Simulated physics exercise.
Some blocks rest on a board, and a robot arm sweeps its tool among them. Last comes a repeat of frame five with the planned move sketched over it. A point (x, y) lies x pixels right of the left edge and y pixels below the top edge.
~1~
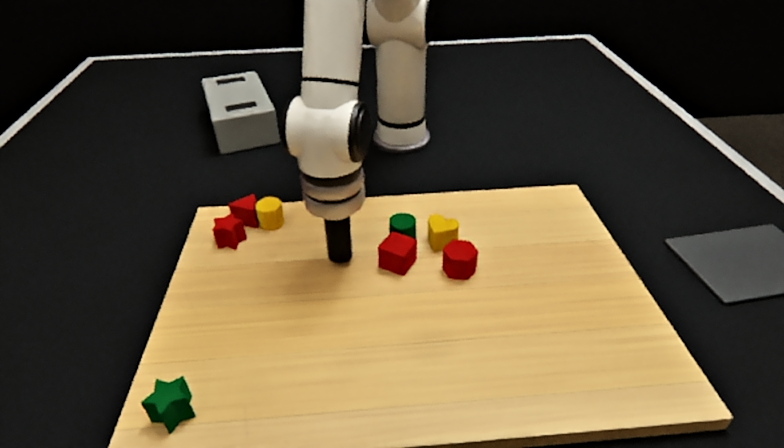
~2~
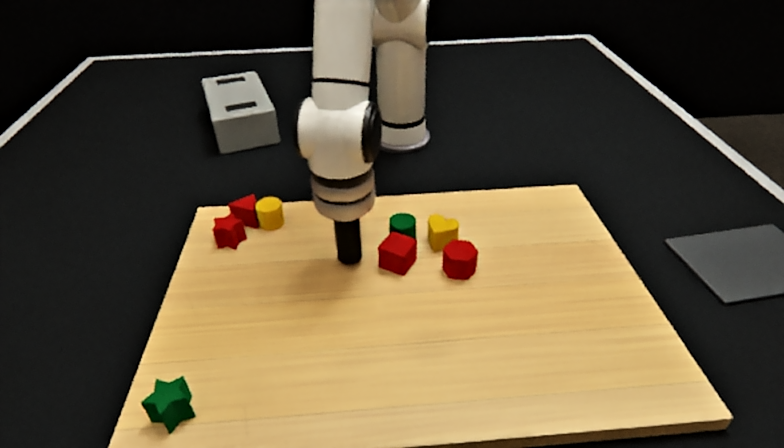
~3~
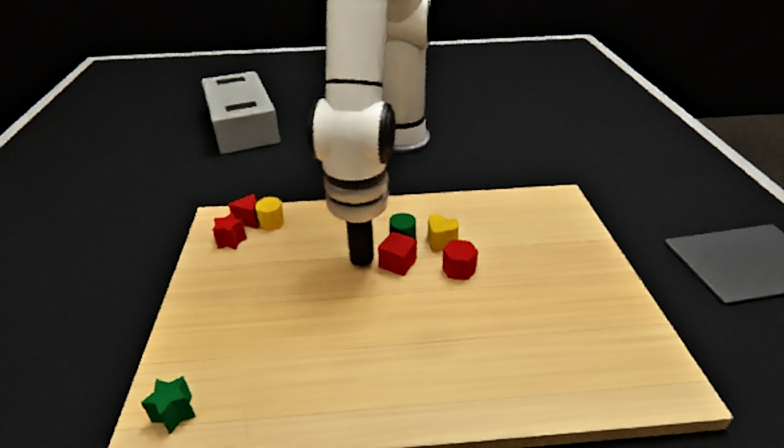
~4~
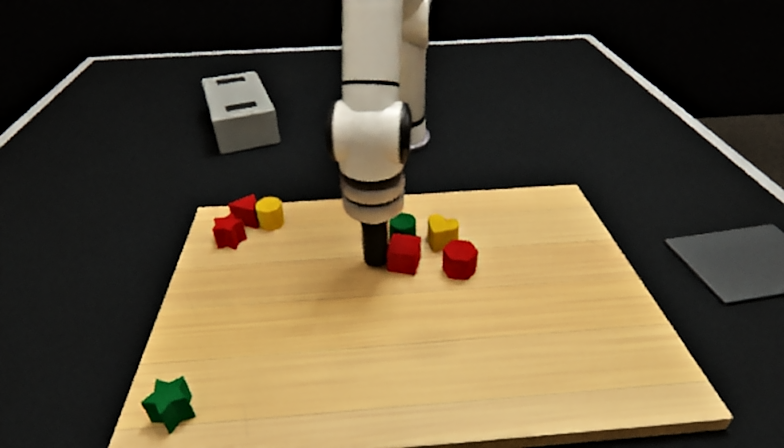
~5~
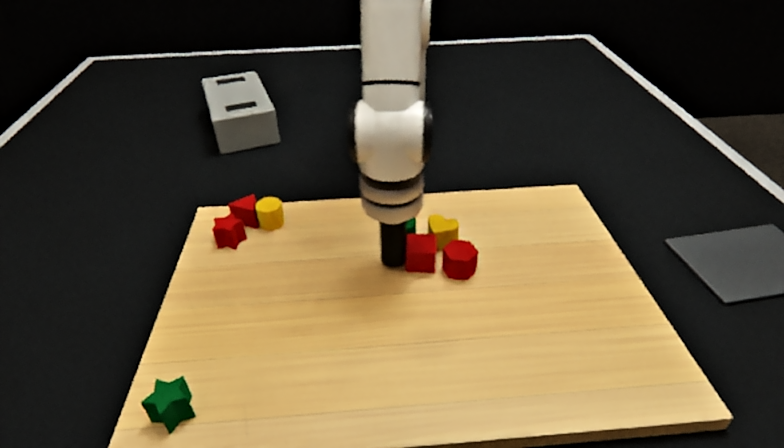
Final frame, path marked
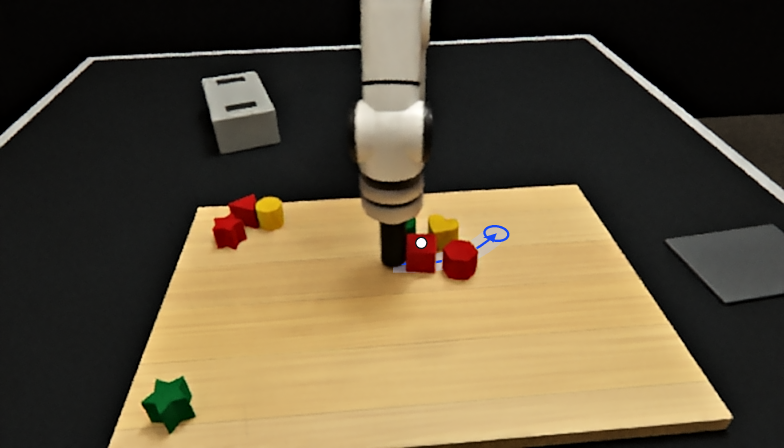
A white robot arm with a black tool reaches over a pale wooden board on a black table, seen from a fixed, raised view. Red, yellow and green blocks sit in one group at the upper left and another near the top centre, with a green star at the lower left. The tool slides right, meets the red four-sided block and pushes it right, up close to the red six-sided block.
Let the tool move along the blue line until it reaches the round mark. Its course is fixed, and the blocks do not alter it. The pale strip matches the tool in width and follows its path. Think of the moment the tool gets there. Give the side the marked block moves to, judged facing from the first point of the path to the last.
Facing from start to end, it shifts right.
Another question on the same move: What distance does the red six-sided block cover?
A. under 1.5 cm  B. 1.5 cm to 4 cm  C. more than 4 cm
I choose C.
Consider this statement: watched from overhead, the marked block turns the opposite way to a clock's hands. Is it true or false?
The statement is false.
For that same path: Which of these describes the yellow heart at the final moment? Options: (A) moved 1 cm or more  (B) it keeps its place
The one that fits is B, it keeps its place.
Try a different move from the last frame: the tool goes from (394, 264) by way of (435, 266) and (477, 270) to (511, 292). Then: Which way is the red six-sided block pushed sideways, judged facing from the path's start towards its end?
That block drifts left.
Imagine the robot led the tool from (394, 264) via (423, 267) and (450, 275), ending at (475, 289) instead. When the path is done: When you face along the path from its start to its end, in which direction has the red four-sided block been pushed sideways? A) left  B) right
The correct letter is A.
Drawn move, from (394, 264) through (435, 262) and (471, 251) to (496, 233); the dot is on the red four-sided block.
The first path, step by step. One third of the way, tool (436, 257); red four-sided block (465, 243); red six-sided block (498, 252).
Two thirds of the way, tool (473, 246); red four-sided block (501, 241), turned 45° clockwise; red six-sided block (526, 257), turned 15° clockwise.
At the end, tool (497, 229); red four-sided block (502, 241), turned 50° clockwise; yellow heart still; red six-sided block (526, 257), turned 15° clockwise.
